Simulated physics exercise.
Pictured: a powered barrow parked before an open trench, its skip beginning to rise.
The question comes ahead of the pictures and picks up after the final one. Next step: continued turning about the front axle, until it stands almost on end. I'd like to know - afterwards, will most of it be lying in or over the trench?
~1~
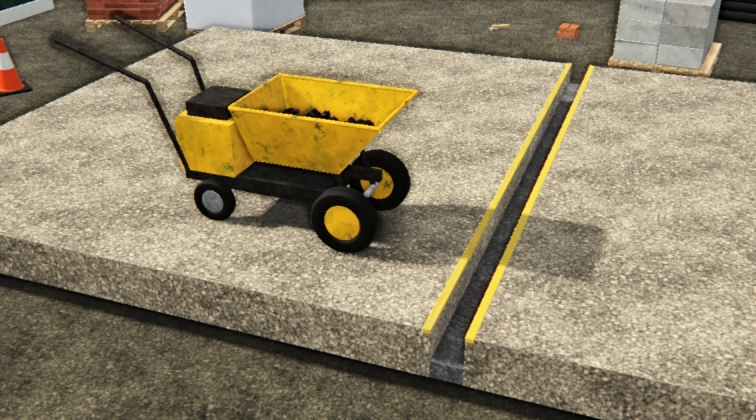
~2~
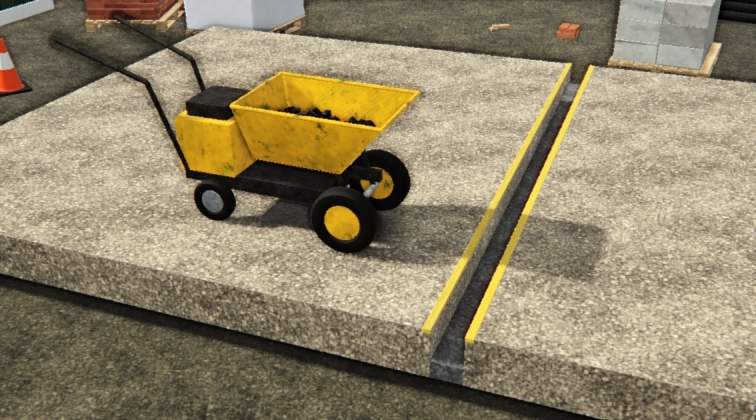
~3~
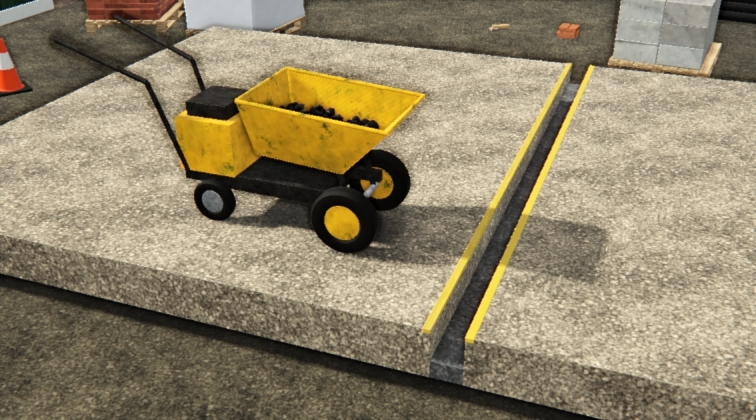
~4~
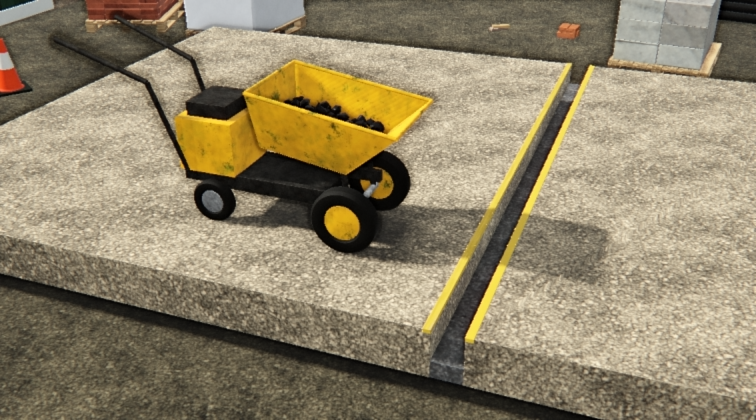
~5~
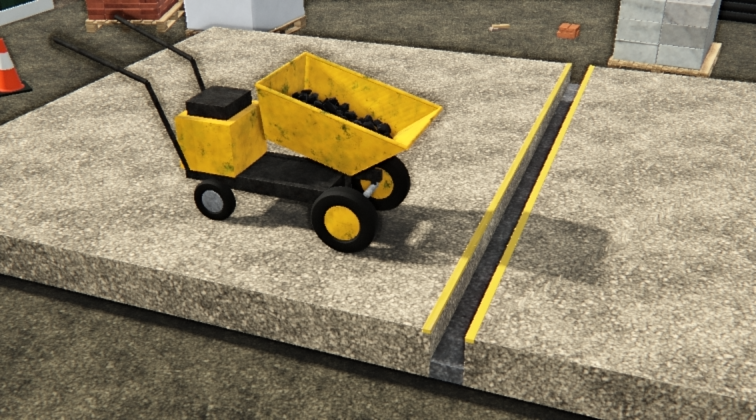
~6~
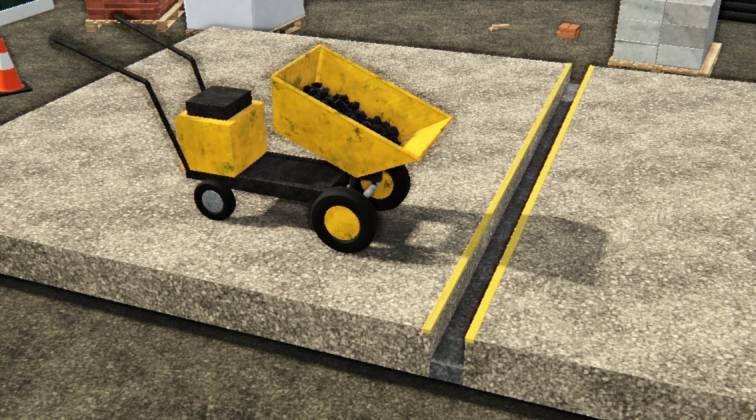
Yes, most of it will.
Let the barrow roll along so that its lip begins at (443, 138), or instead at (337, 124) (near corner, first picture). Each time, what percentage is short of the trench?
Roughly 0 and 30 percent respectively.
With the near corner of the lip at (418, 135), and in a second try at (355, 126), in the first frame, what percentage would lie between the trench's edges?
0 and 50 in a hundred, in that order.
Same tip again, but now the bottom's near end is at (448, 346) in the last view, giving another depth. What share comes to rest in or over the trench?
About 50 per cent.
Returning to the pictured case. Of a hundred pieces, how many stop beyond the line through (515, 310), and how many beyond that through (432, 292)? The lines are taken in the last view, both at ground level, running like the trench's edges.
Some 10 and some 90 per cent, respectively.
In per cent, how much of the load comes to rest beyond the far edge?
I'd estimate about 10 per cent of the load.
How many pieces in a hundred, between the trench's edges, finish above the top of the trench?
It works out at about 10 percent.
Just after the last frame, skip tipped steeply; every one in the skip.
A moment on, skip tipped right over; roughly two thirds in the skip; just a few short of the trench; roughly a quarter in or heaped over the trench.
Further on, skip tipped right over; about a tenth in the skip; about a tenth short of the trench; roughly two thirds in or heaped over the trench; about a tenth beyond it.
When it is over, skip tipped right over; about a tenth in the skip; about a tenth short of the trench; the larger part in or heaped over the trench; about a tenth beyond it.
